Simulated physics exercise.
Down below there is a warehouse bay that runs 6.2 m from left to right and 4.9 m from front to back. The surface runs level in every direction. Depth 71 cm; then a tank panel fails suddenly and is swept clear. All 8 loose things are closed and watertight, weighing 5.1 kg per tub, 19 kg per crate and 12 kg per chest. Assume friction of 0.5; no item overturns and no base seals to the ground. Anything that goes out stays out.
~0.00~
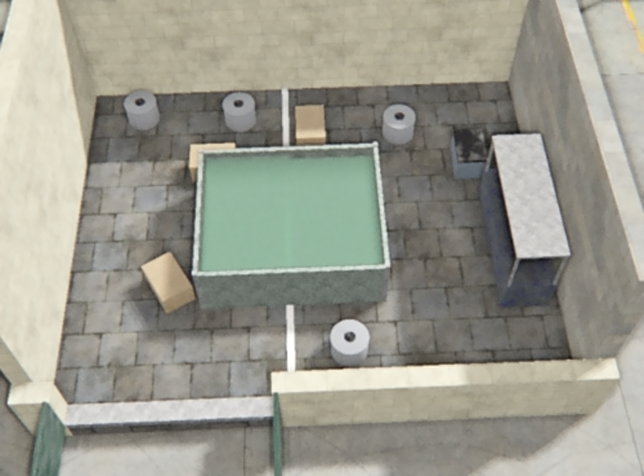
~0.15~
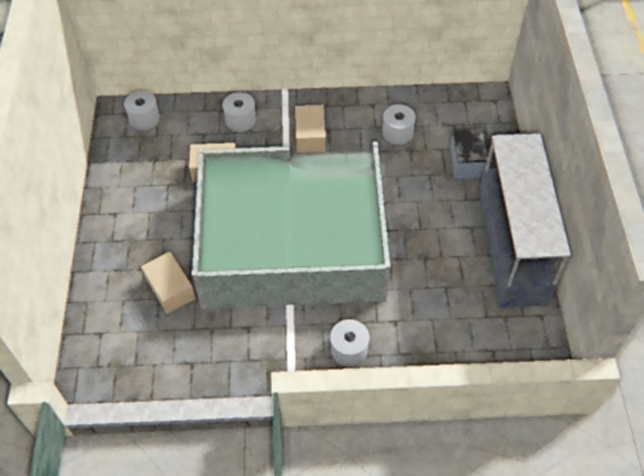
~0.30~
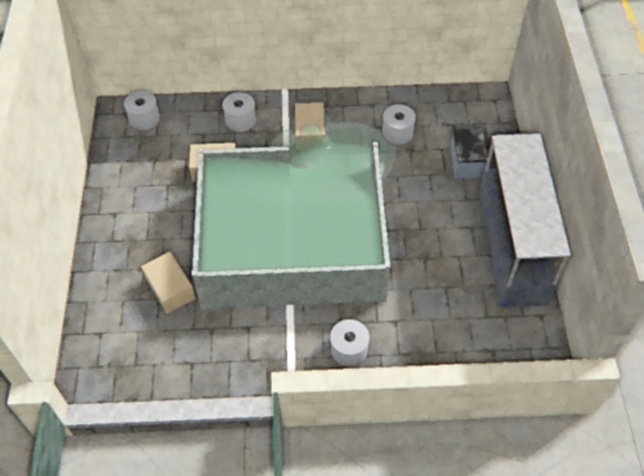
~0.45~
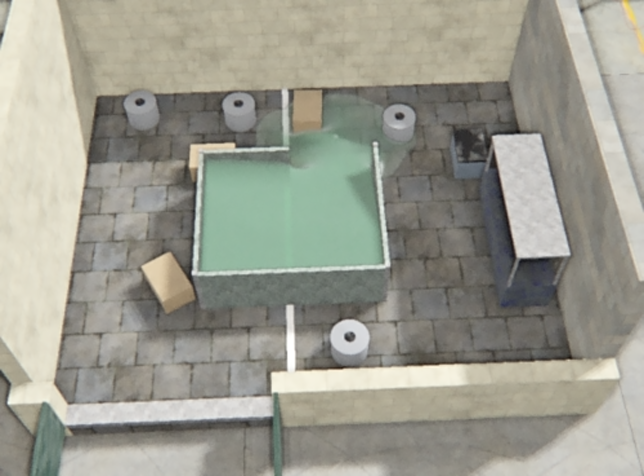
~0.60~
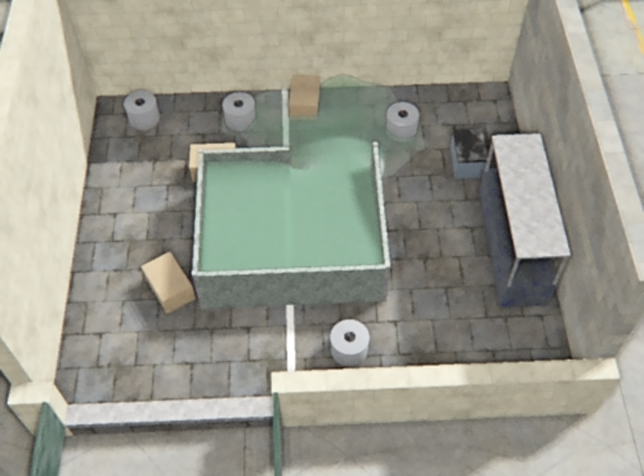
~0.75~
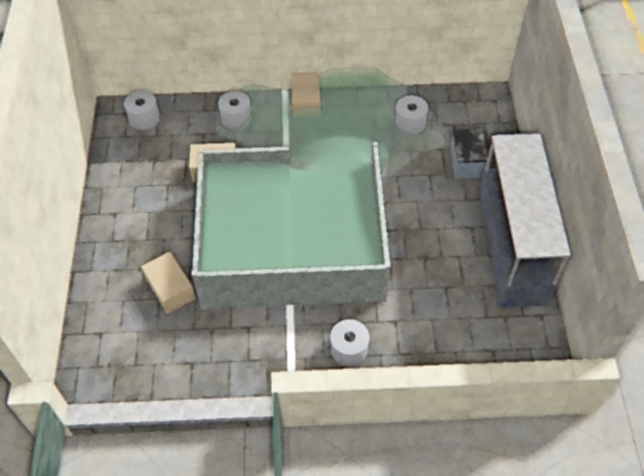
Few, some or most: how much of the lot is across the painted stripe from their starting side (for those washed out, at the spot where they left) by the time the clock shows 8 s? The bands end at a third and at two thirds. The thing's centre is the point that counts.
It is not even a third.
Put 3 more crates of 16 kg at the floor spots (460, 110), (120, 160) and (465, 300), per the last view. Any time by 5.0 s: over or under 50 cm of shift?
In the order asked: Crosses the line, crosses the line, stays inside the line.
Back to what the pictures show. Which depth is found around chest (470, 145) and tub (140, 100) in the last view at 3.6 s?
Some 11 cm at the first, some 8 cm at the second.
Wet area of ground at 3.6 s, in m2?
Wet area: Approx. 20 m2.
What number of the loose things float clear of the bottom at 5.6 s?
At that moment it comes to 2.
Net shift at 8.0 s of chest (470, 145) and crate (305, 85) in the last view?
Respectively 100 cm and 350 cm.
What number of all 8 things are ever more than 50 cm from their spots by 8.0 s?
I make that 6.
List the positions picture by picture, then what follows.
A crate at (310, 121) rests on the ground; a tub at (399, 117) rests on the ground; 4.0 m2 under water; 0 of 8 have shifted, in the first frame.
A crate at (310, 121) rests on the ground; a tub at (399, 117) rests on the ground; water covers 4.7 m2; 0 of 8 have shifted, in the second frame.
A crate at (310, 119), on the bottom, 5 cm from its start; a tub at (399, 117), on the bottom; 5.6 m2 under water; 0 of 8 have shifted, in the third frame.
A crate at (308, 105) rests on the ground, 30 cm from its start; a tub at (399, 117), on the bottom; water covers 6.6 m2; 1 of 8 have shifted, in the fourth frame.
A crate at (304, 90) rests on the ground, 61 cm from its start; a tub at (403, 114), on the bottom, 7 cm from its start; water covers 7.6 m2; 2 of 8 have shifted, in the fifth frame.
A crate at (306, 87), on the bottom, 65 cm from its start; a tub at (412, 107) rests on the ground, 25 cm from its start; water covers 8.2 m2; 3 of 8 have shifted, in the sixth frame.
After 1.6 s 1 of 8 are over the mark; 2 afloat.
After 3.6 s 1 of 8 are over the mark; 3 afloat.
After 5.6 s 1 of 8 are over the mark; 2 afloat.
After 8.0 s 1 of 8 are over the mark; 2 afloat.
